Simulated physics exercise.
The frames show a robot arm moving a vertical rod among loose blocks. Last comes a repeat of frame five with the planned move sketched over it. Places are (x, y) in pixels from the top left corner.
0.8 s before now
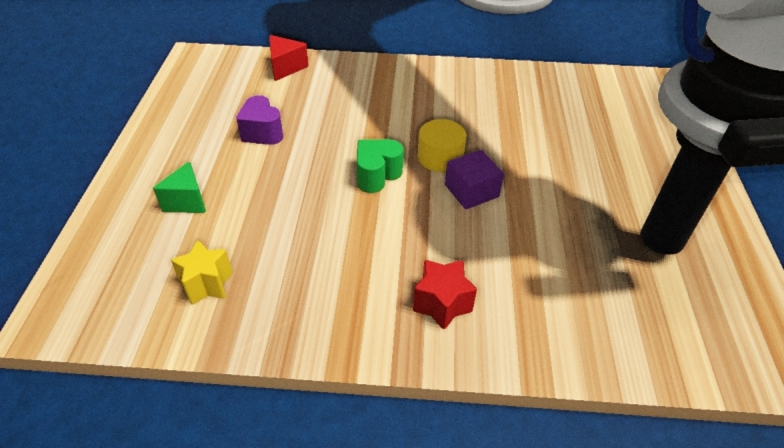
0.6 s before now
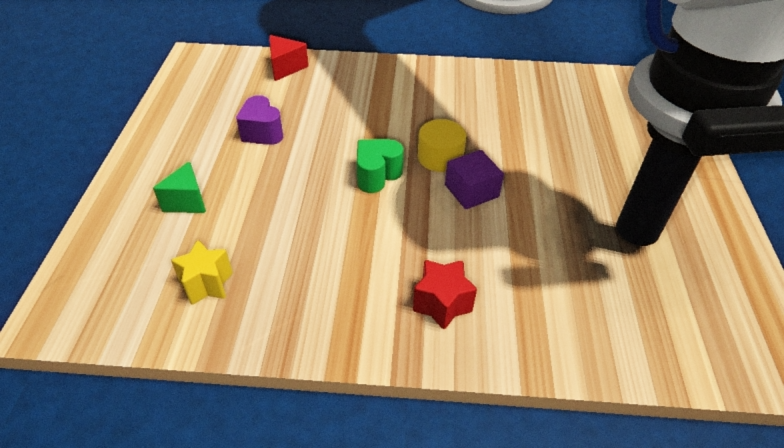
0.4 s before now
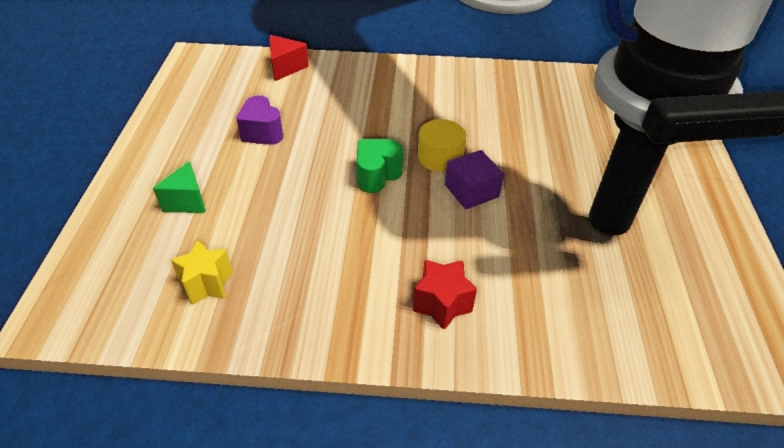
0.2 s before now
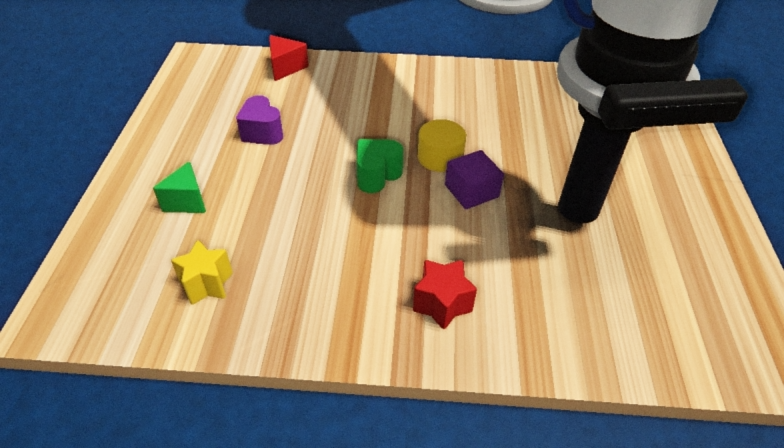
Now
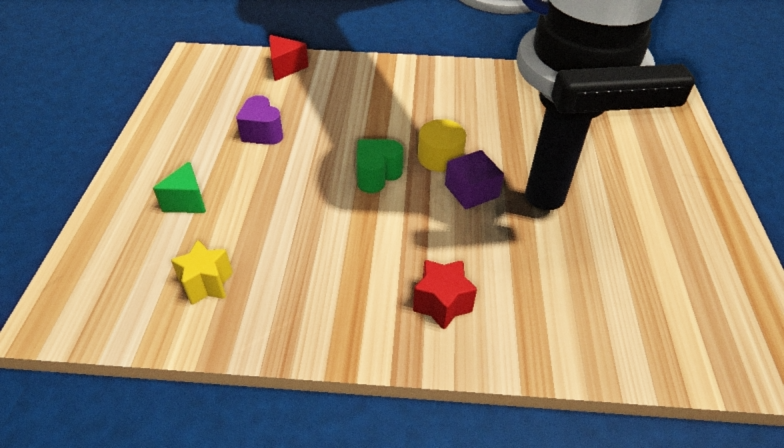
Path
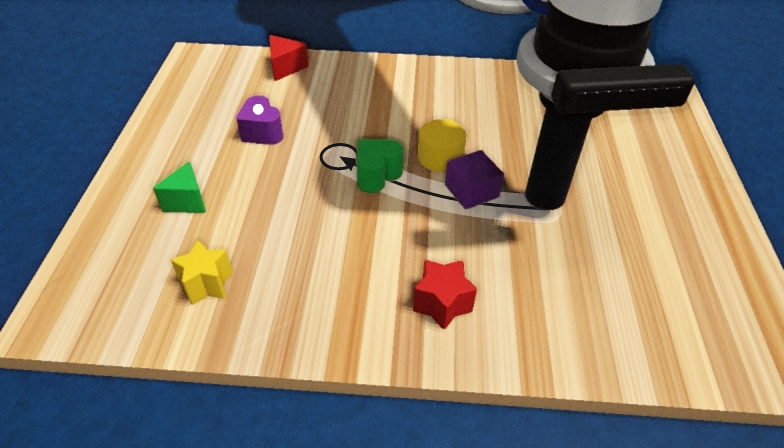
A robot arm moves its black rod left across a wooden board of colourful blocks.
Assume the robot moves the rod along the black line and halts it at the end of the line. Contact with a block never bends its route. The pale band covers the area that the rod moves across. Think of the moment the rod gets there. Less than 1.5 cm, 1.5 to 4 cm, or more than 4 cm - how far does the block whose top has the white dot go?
The answer will be the short band, under 1.5 cm.
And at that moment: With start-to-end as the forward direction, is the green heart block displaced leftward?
I believe not.
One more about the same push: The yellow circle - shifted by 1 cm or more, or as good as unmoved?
That block ends up displaced.
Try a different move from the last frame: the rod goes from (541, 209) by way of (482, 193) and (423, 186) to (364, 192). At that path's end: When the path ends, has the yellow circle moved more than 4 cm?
I'd say no.
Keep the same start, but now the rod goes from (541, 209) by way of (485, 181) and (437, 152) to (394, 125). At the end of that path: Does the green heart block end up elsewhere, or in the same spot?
It is untouched.
The line goes from (541, 209) via (467, 201) and (397, 183), ending at (340, 156); the dot is on the purple heart block.
The first path, step by step. One third of the way, rod (467, 189); yellow circle (432, 125); purple square block (434, 155).
Two thirds of the way, rod (396, 170); green heart block (355, 141), turned 90° anticlockwise; yellow circle (424, 112); purple square block (390, 128), turned 70° clockwise.
At the end, rod (339, 144); purple heart block unmoved; green heart block (298, 120), turned 100° anticlockwise; yellow circle (424, 112); purple square block (376, 117), turned 140° clockwise.
